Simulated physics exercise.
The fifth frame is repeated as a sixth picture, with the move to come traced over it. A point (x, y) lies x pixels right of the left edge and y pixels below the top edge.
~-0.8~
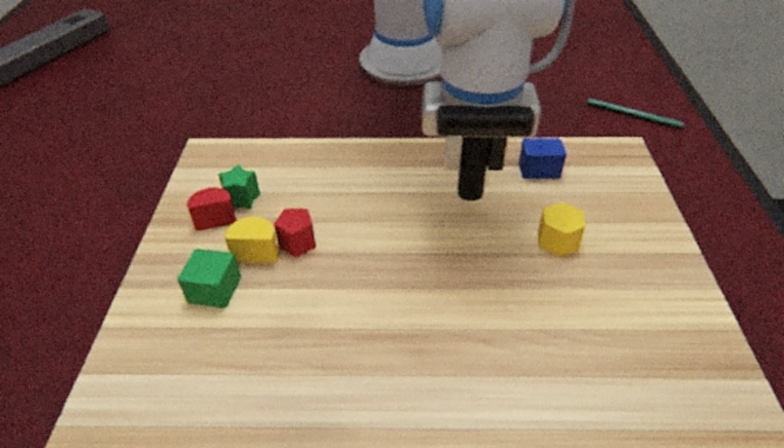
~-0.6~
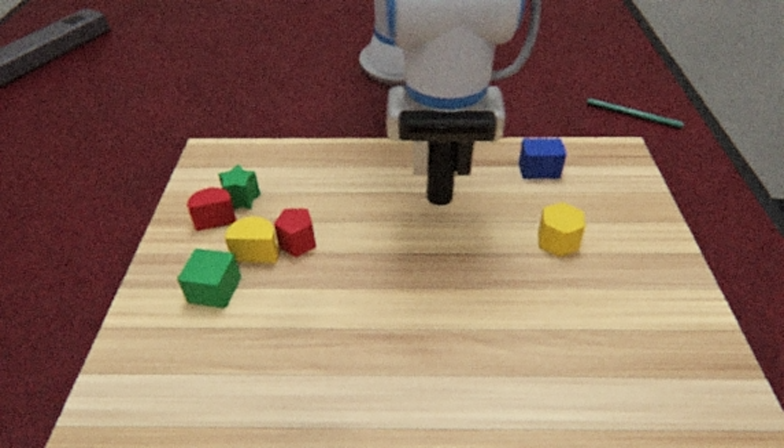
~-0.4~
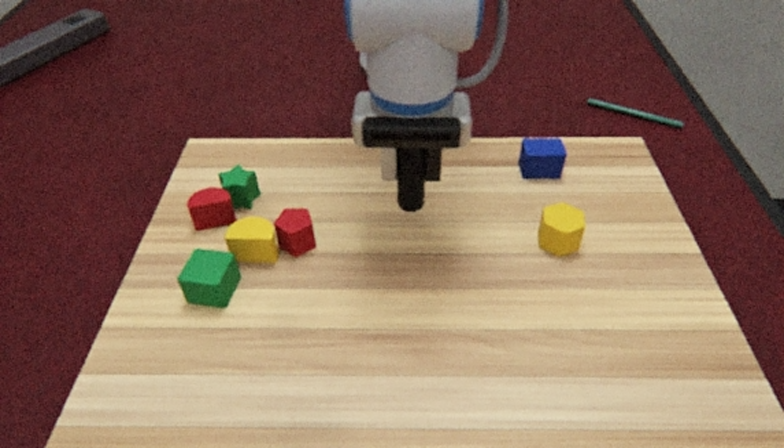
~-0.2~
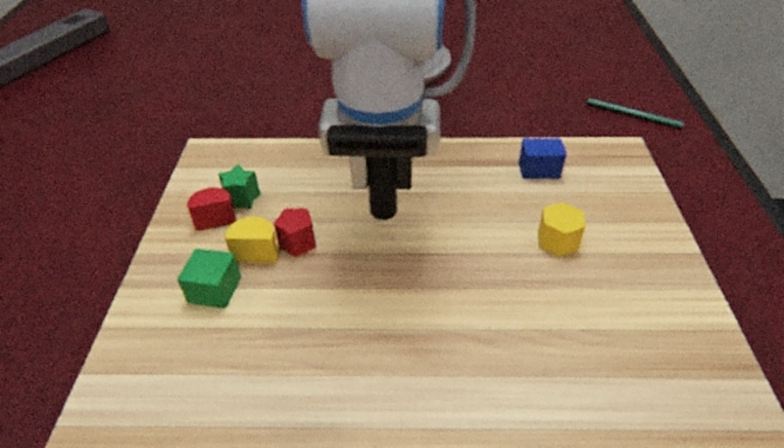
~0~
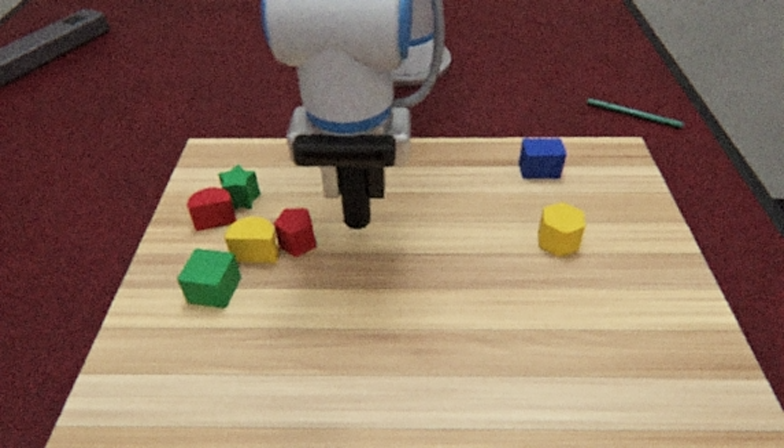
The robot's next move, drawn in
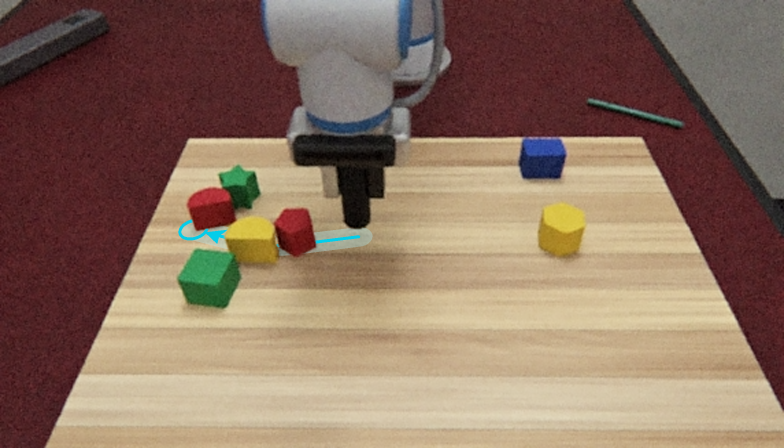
On a light wooden board over a dark red surface, a robot arm holds a black rod near the far edge, between a cluster of red, green and yellow blocks and two blocks at right. The arm moves steadily left and slightly nearer, bringing the rod closer to the cluster, while every block stays still.
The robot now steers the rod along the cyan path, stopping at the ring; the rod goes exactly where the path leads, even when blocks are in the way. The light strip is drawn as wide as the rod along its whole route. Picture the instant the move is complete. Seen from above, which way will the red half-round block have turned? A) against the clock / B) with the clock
I'll go with B - with the clock.
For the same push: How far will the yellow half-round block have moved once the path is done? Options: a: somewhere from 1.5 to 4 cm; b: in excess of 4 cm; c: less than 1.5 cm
Option b.
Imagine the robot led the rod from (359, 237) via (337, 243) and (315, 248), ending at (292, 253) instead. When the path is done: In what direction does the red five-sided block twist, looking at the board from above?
It spins with the clock.
The line goes from (359, 237) through (271, 245) to (194, 229).
The first path, step by step. One third of the way, rod at (297, 227); yellow half-round block at (228, 232), turned 20° anticlockwise; red five-sided block at (266, 218), turned 25° clockwise.
Two thirds of the way, rod at (238, 225); yellow half-round block at (172, 241), turned 40° anticlockwise; red five-sided block at (205, 219).
At the end, rod at (187, 213); red half-round block at (203, 191), turned 30° clockwise; green star block unmoved; yellow half-round block at (154, 247), turned 65° anticlockwise; red five-sided block at (155, 219), turned 30° anticlockwise.
